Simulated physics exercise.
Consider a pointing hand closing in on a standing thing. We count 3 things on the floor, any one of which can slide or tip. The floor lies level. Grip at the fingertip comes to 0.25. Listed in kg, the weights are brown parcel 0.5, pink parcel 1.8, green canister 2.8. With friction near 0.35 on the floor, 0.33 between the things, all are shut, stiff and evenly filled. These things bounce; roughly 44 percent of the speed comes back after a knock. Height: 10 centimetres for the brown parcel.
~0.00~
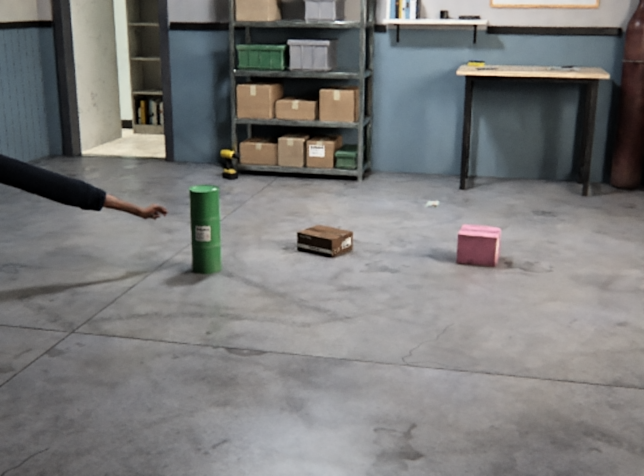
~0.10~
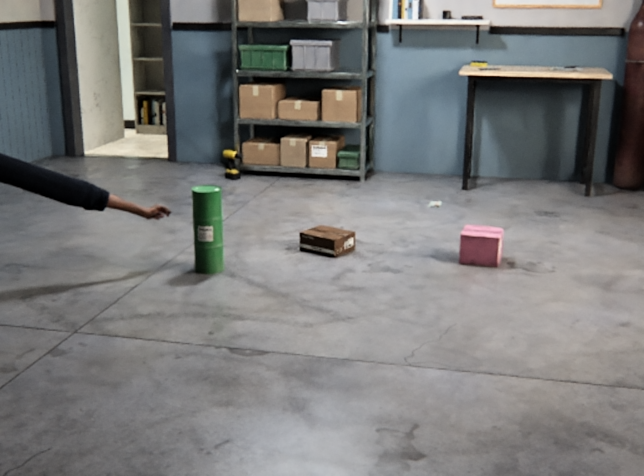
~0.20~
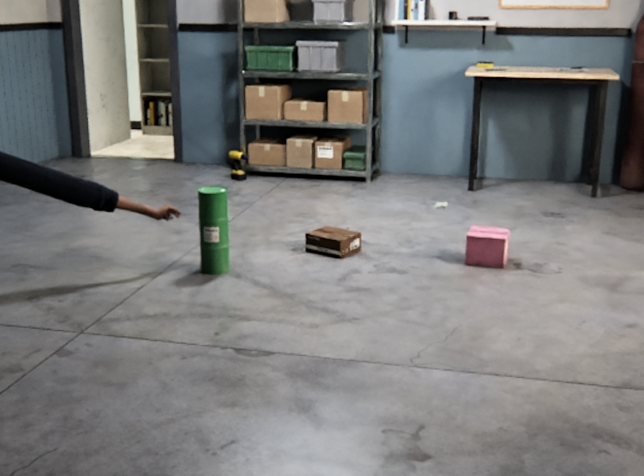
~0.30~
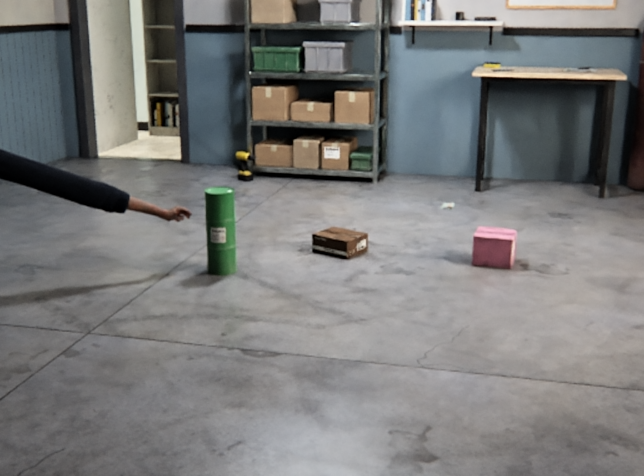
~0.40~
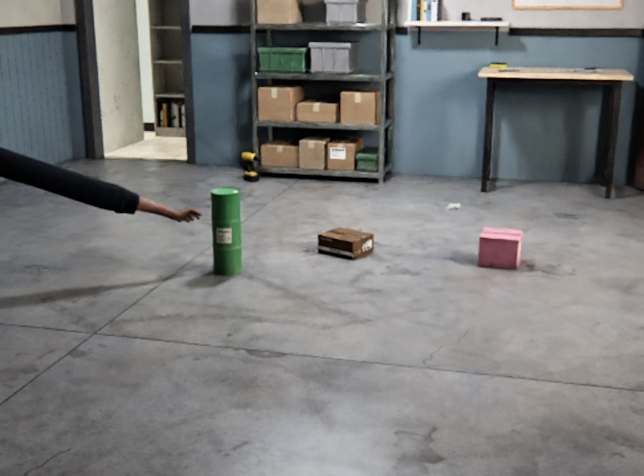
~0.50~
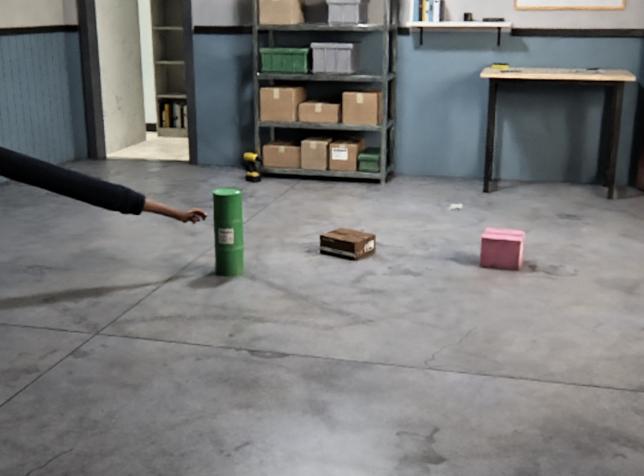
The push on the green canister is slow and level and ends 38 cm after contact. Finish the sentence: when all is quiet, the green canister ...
... is down.
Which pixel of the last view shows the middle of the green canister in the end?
Roughly (301, 263).
After 1.00 s, 20 cm of travel; green canister leaning 14° near (239, 231).
After 1.50 s, 31 cm of travel; green canister leaning 53° near (267, 239).
After 1.70 s, 35 cm of travel; green canister on its side near (289, 258).
After 1.90 s, 40 cm of travel; green canister on its side near (300, 263).
At rest (3.4 s), tipped over on the floor, green canister; the other 2 in place, give or take 14 cm. Seen from the same camera at the end, green canister near (301, 263).
